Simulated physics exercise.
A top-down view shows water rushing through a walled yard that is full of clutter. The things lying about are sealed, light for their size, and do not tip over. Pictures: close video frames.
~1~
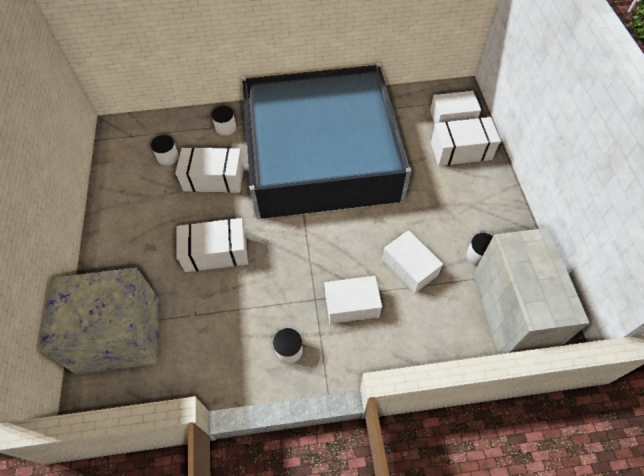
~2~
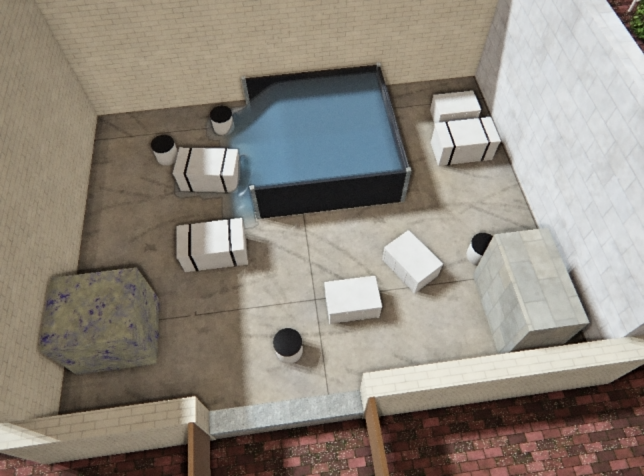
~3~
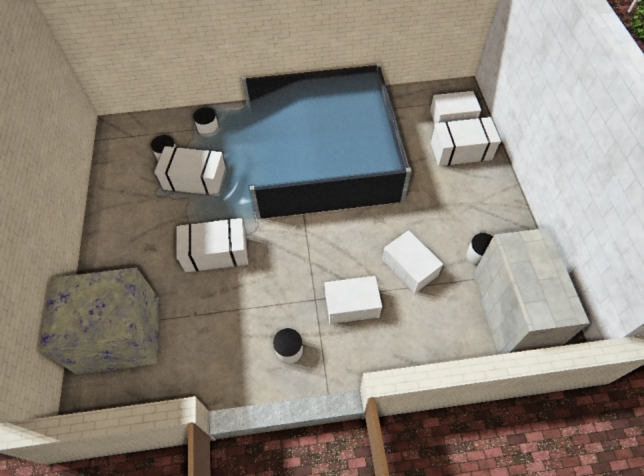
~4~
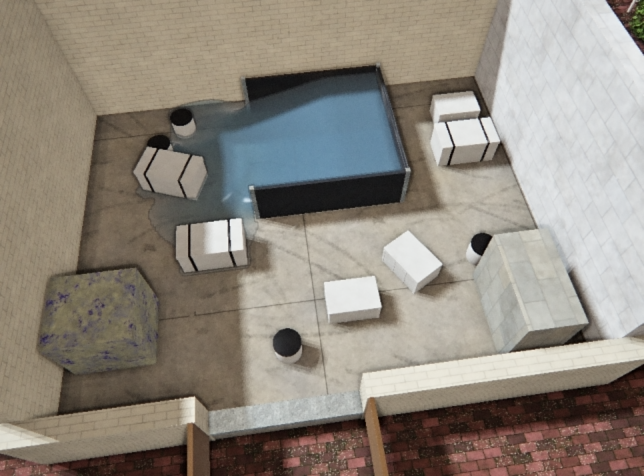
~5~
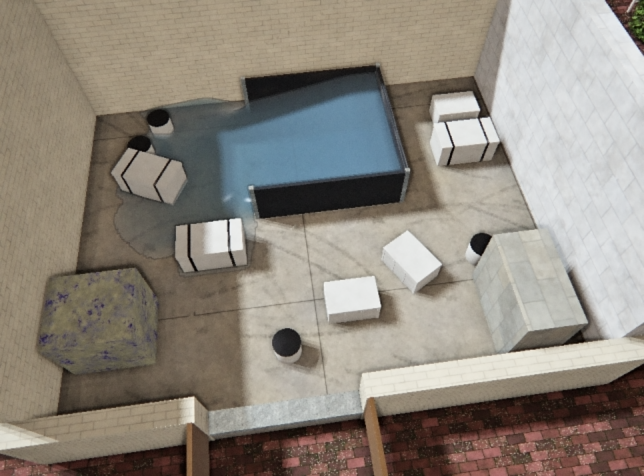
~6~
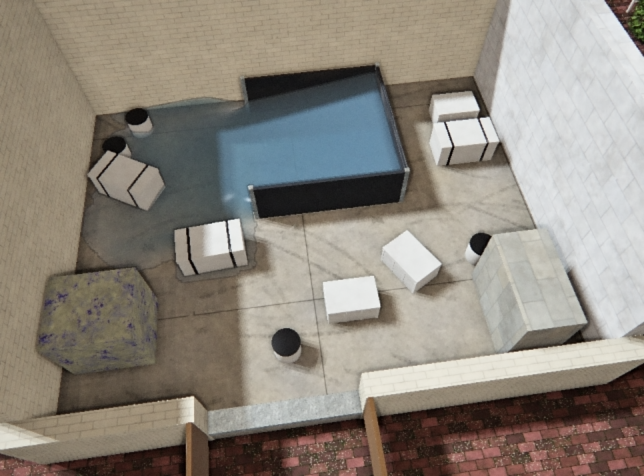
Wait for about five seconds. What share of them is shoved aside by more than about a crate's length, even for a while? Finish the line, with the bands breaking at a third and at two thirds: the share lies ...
The share lies at two thirds or above.
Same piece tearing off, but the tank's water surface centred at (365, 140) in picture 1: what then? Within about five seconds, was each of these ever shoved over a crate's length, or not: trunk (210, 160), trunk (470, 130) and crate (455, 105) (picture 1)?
Object by object, in turn: Travelled a good distance, lingered near its place, lingered near its place.
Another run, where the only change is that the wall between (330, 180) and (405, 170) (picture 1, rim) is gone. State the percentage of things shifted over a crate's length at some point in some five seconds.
It comes to some 40 per cent.
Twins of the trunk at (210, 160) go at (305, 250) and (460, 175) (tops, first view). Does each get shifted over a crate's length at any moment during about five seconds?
Copy 1: Passed the mark. Copy 2: Stayed below the mark.
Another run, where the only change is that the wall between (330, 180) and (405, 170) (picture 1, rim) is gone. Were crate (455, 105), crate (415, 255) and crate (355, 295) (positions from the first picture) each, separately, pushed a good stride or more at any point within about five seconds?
Here is how they go, in order: Fails to go that far, dislodged that far, and dislodged that far.
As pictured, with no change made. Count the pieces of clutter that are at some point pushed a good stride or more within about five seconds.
That adds up to 7.
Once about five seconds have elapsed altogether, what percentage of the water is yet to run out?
I'd estimate some 96 percent of the water stays.
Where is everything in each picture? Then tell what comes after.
In the first frame, a pail at (222, 114), on the bottom; a trunk at (208, 161) rests on the ground; 0 of 10 have shifted.
In the second frame, a pail at (221, 114), on the bottom; a trunk at (206, 161) rests on the ground, close to its start; 0 of 10 have shifted.
In the third frame, a pail at (204, 115), on the bottom, close to its start; a trunk at (189, 162), on the bottom, close to its start; 2 of 10 have shifted.
In the fourth frame, a pail at (181, 117), on the bottom, a stride from its start; a trunk at (168, 165) rests on the ground, a stride from its start; 2 of 10 have shifted.
In the fifth frame, a pail at (158, 118), on the bottom, a stride from its start; a trunk at (146, 168), on the bottom, a stride from its start; 3 of 10 have shifted.
In the sixth frame, a pail at (136, 116), on the bottom, a stride from its start; a trunk at (123, 172) rests on the ground, a stride from its start; 3 of 10 have shifted.
A moment on, 3 of 10 are well off their spots; 3 afloat.
Next, 3 of 10 are well off their spots; 3 afloat.
Later, 4 of 10 are well off their spots; 3 afloat.
In the end, 7 of 10 are well off their spots, and 7 have been at some point; 4 afloat.
